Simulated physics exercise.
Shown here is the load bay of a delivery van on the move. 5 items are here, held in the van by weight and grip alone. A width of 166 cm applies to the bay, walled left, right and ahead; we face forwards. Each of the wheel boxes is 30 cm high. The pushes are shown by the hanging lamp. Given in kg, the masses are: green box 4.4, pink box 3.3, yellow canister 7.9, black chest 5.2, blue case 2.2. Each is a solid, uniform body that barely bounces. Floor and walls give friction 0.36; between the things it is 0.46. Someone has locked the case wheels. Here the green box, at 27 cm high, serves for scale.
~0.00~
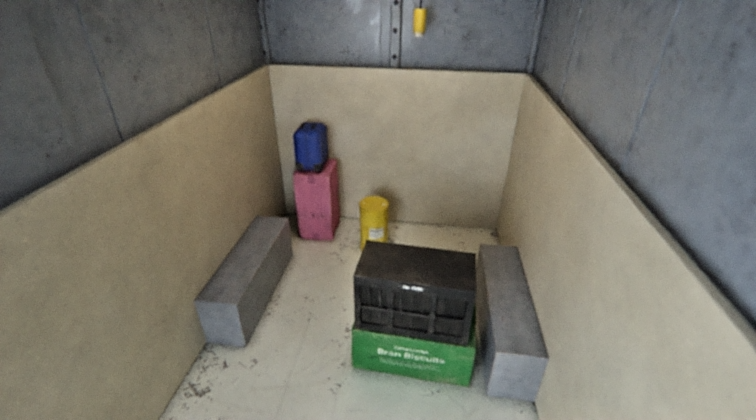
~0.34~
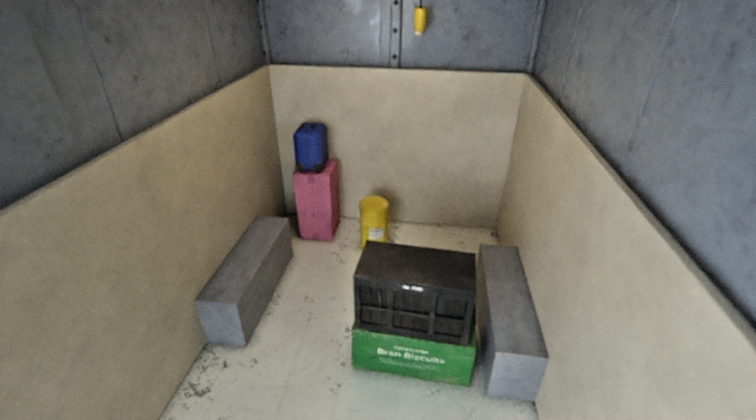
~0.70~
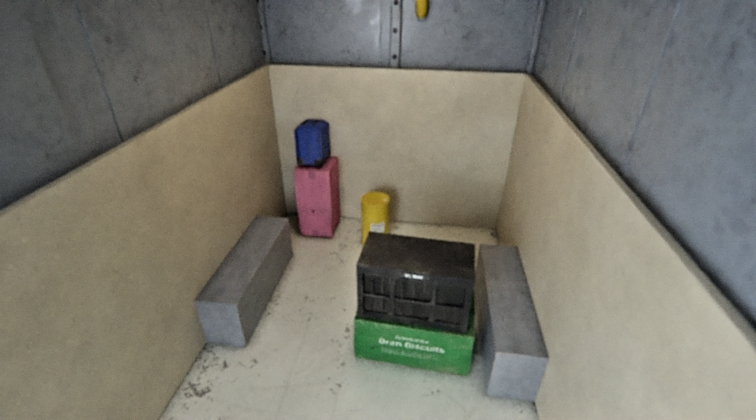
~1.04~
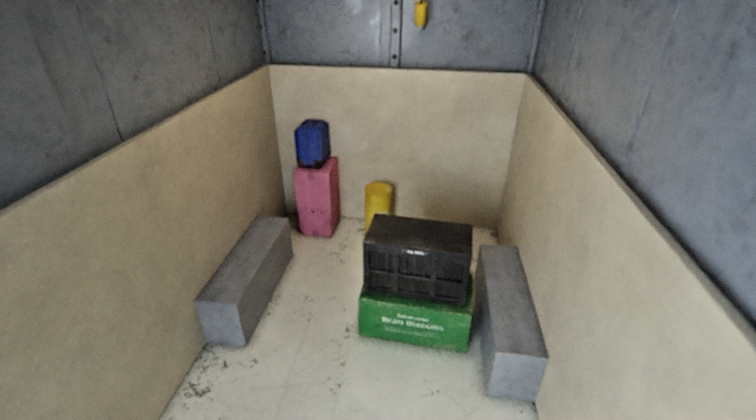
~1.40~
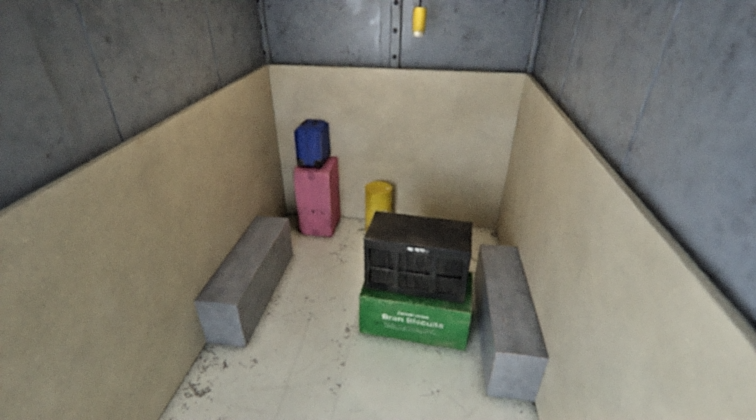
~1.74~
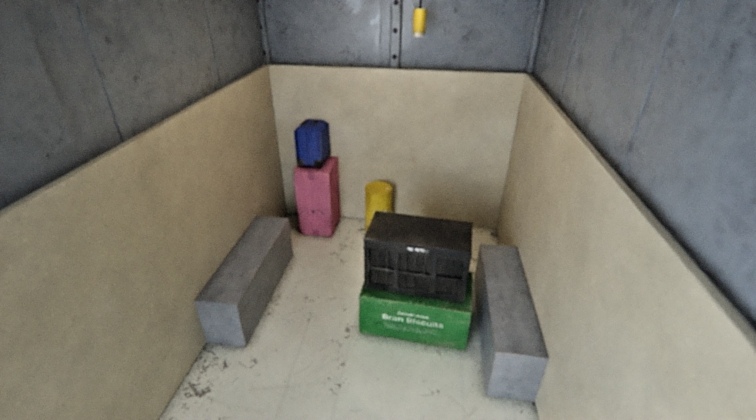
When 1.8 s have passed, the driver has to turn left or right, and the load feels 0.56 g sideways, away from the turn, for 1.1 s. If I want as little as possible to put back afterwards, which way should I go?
Go right.
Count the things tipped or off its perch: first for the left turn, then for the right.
The left turn costs 2 and the right turn costs 0.
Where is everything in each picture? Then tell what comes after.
No push; green box (415, 333); pink box (318, 199), in the first frame.
Force 0.43 g forwards; blue case (311, 146); yellow canister (374, 226), in the second frame.
Force 0.45 g forwards; blue case (313, 143) slid 6 cm; black chest (416, 280) slid 7 cm, in the third frame.
Force 0.11 g forwards; black chest (418, 258) slid 25 cm; yellow canister (378, 210) slid 21 cm, in the fourth frame.
No push; black chest (418, 255) slid 27 cm; blue case (313, 143) slid 6 cm, in the fifth frame.
No push; green box (416, 302) slid 22 cm; pink box (319, 196) slid 5 cm, in the sixth frame.
Turning left. At 2.44 s, force 0.56 g right; pink box leaning 30° near (338, 194); green box slid 22 cm near (426, 303); blue case leaning 30°.
After 2.74 s, force 0.36 g right; blue case now off its perch; pink box on its side near (393, 218); green box slid 22 cm near (426, 303).
At rest (3.5 s), off its perch, blue case; tipped over in the van, pink box; not toppled but over 15 cm from the start, green box, yellow canister and black chest. In the last view, green box near (426, 303), pink box near (428, 223).
Turning right instead, nothing is lost, 0 of 5 in all.
